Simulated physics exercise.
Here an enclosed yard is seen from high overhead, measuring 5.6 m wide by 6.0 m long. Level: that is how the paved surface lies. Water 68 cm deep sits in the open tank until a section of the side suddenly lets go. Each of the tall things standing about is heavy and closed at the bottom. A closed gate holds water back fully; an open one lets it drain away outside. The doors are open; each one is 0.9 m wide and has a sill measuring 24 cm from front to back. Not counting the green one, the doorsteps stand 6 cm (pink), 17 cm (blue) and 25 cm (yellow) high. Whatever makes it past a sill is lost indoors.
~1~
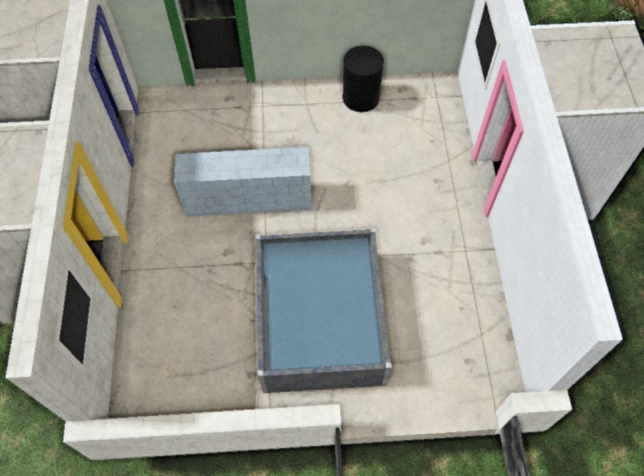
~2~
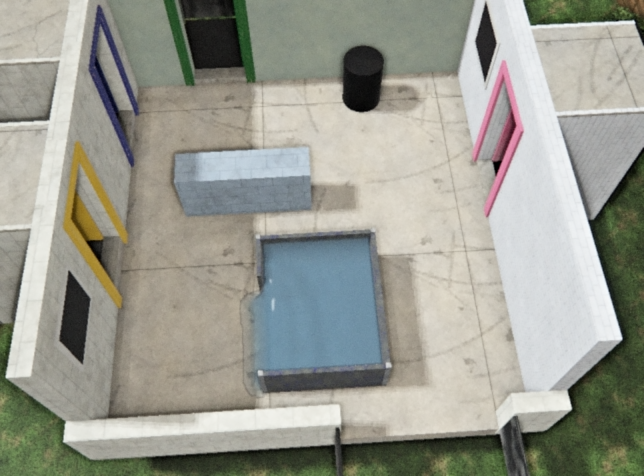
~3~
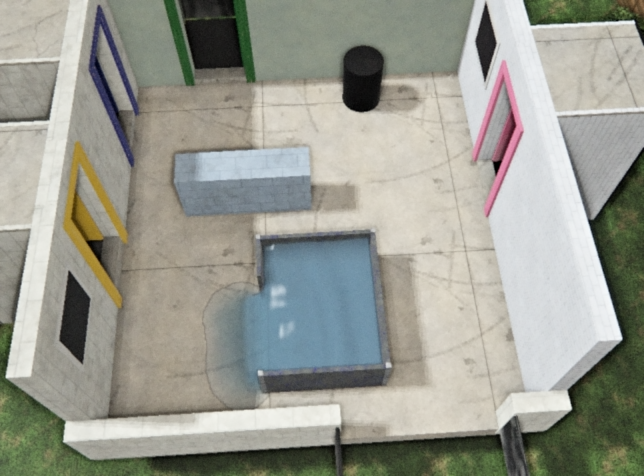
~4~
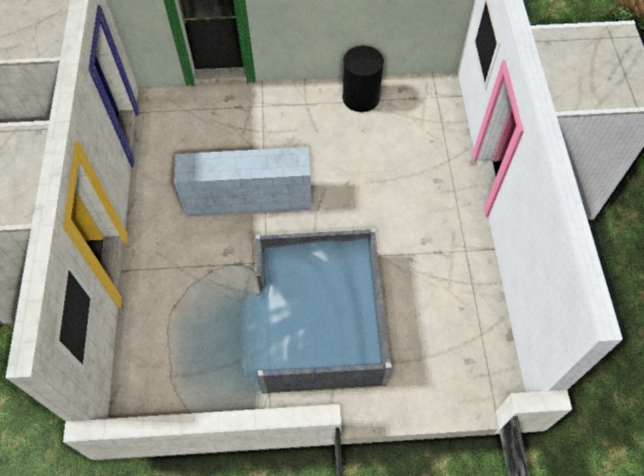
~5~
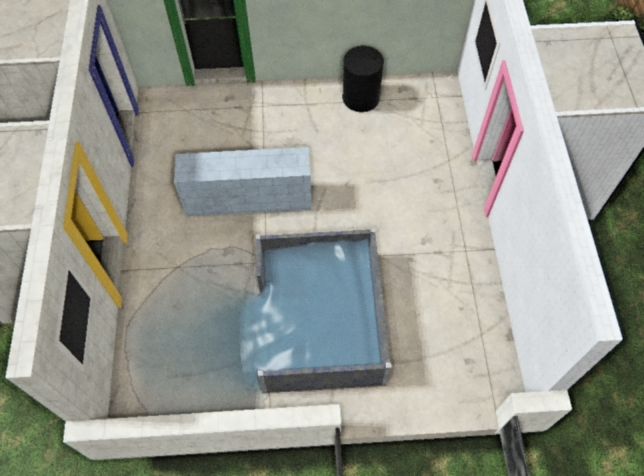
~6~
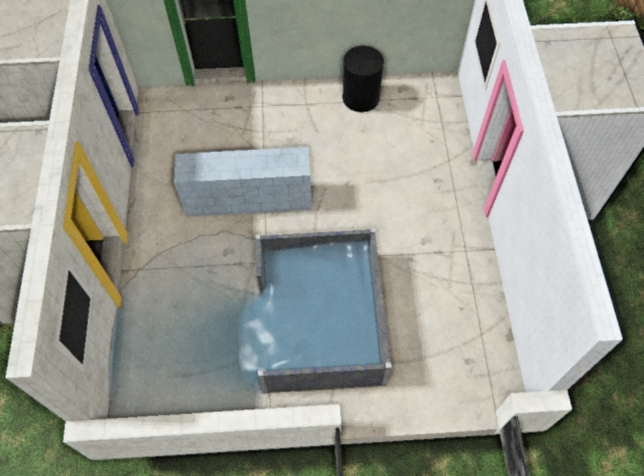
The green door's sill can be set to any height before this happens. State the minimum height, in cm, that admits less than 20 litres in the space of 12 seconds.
10.5 cm, roughly.
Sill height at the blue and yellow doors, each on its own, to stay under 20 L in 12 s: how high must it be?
You'd want about 7.0 centimetres at blue and about 17 centimetres at yellow.
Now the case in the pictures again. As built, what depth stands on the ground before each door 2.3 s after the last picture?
Depths in cm: Green 9, pink 0, blue 6, yellow 17.
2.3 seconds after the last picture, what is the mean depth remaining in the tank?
The mean depth is about 18 cm.
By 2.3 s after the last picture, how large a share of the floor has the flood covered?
I'd say near 40 percent.
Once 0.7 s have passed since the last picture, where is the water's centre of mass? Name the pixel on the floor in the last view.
The water is centred around (248, 335) in the last picture's pixels.
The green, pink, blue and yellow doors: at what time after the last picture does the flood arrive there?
Green = 2.2 s, pink = 5.0 s, blue = 1.2 s, yellow = 0.1 s.
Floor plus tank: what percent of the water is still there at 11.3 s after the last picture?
Something like 86 per cent of it remains.
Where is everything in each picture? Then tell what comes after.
In the first picture, the open tank at (320, 301) is whole and still, 68 cm deep; the green door at (213, 40) is dry.
In the second picture, the front is at (249, 382), 0.2 m from the gap at (265, 337); 0.2 m2 of floor is wet, 68 cm left at the back.
In the third picture, the gap is at (265, 337), the front 0.8 m out at (210, 334); the back of the open tank holds 67 cm.
In the fourth picture, the front is at (175, 357), 1.3 m from the gap at (265, 338); 2.2 m2 of floor is wet, 60 cm left at the back.
In the fifth picture, the gap is at (265, 338), the front 1.9 m out at (132, 355); the back of the open tank holds 58 cm.
In the sixth picture, water pours out at (265, 338) and has run 2.1 m, to (120, 297); about 6 cm deep outside, 56 cm at the back; the green door at (213, 40), 4.9 m from the gap, is still 3.2 m from the nearest water.
Then, 0.7 s after the last picture water covers 20 % of the floor, deepest (56 cm) near (121, 434); it has not reached the green door.
Then, 2.3 s after the last picture water covers 40 % of the floor, deepest (24 cm) near (219, 350); 9 cm at the green door, 0 litres in over its 11 cm sill.
Then, 11.3 s after the last picture water covers 100 % of the floor, deepest (8 cm) near (447, 73); 5 cm at the green door, 16 litres in over its 11 cm sill.
At the green door as built, the water peaked near 16 cm, 2.9 s after the last picture.
Run again over the same 12 s with other heights there, 37 litres in over 8.5 cm, 13 litres over 11.5 cm. The limit of 20 litres is kept from about 10.5 cm up.
